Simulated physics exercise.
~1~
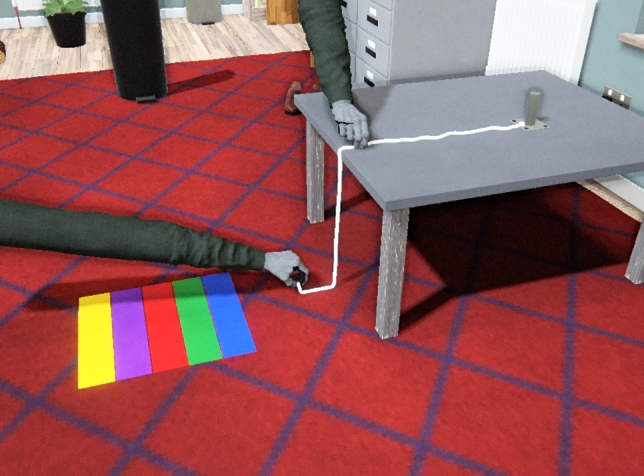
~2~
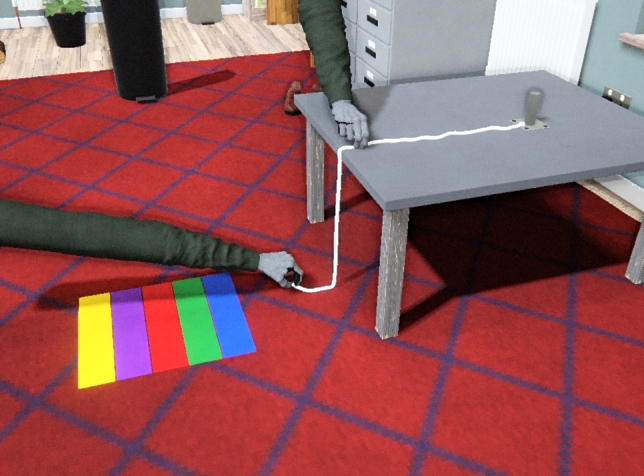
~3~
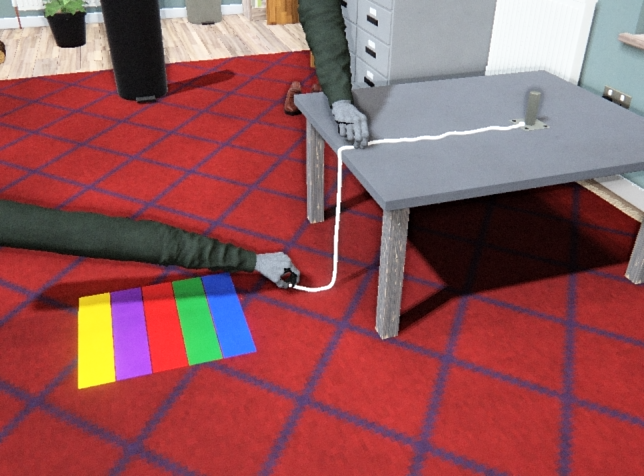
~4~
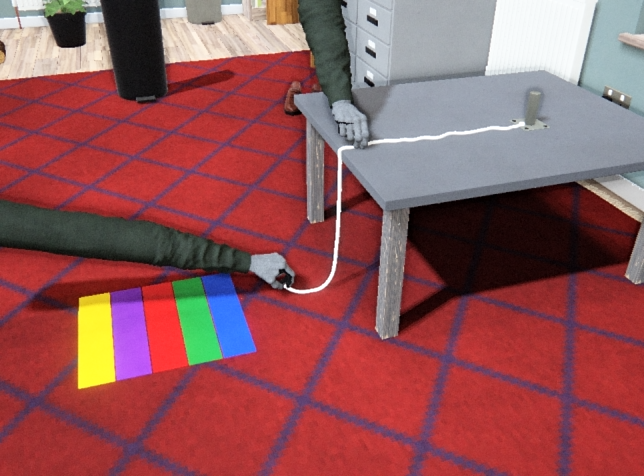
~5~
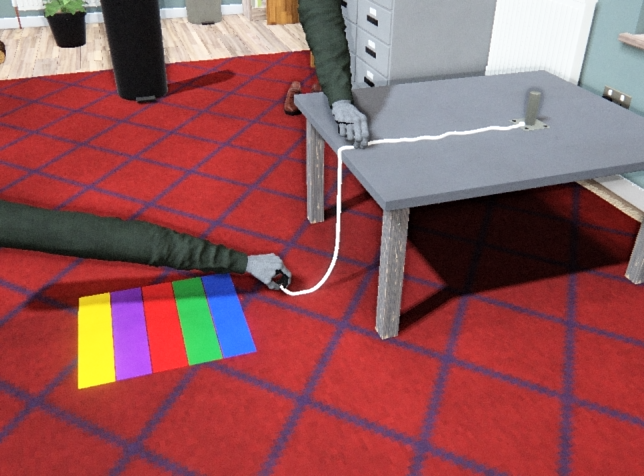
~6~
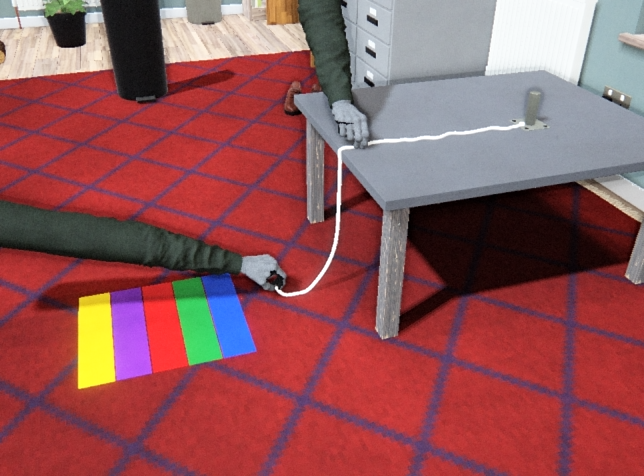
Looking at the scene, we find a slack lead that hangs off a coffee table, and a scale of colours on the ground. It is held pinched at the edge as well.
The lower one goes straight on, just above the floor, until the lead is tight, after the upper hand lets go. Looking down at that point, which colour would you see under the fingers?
You would see green.
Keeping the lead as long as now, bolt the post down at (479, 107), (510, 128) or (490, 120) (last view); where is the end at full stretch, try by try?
In pixels, the answers are (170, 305), (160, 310) and (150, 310).
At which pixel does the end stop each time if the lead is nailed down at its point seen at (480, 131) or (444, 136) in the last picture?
About (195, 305) and (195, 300).
Soon after, end near (243, 294); short of the strips.
After that, end near (211, 300); over blue.
At the stop, end near (192, 303); over green. It gets as far as the green strip.
